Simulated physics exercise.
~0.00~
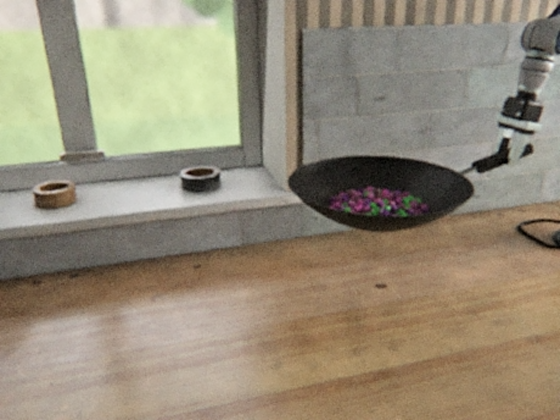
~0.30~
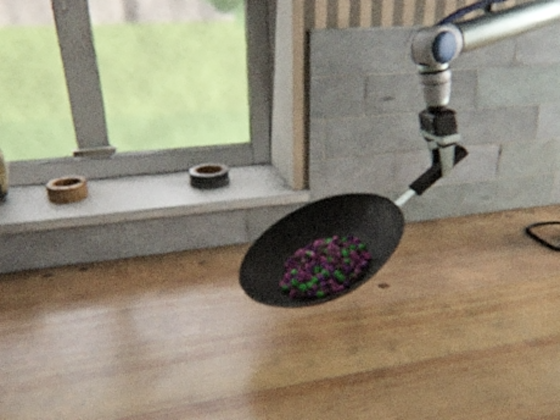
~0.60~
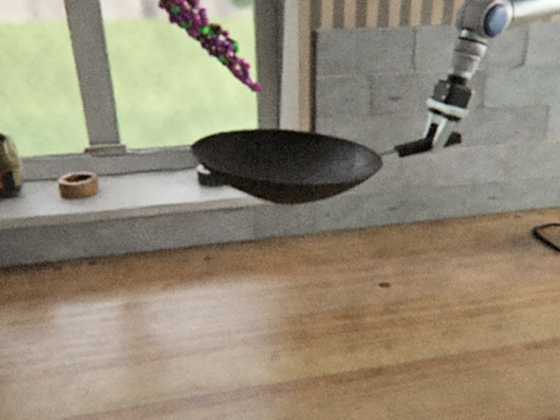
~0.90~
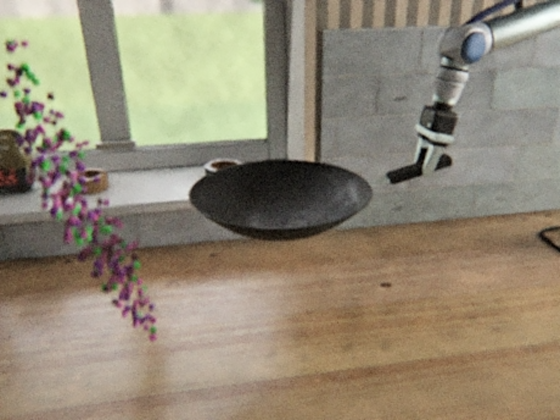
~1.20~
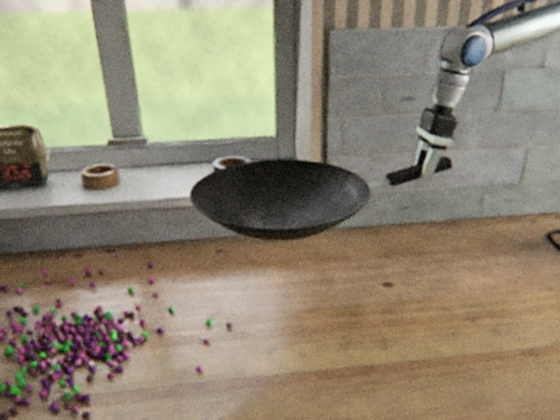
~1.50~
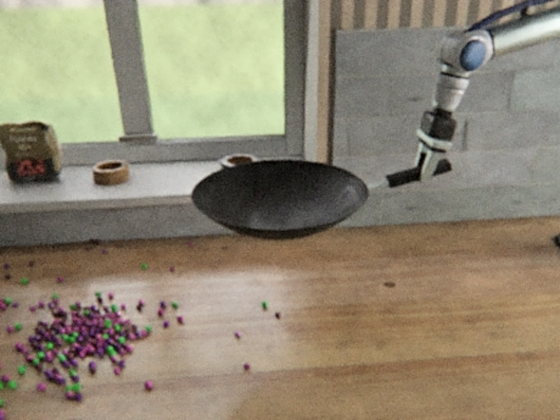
On a wooden counter by a window, a robot arm tosses purple and green sweets from a wok, scattering them all leftward.
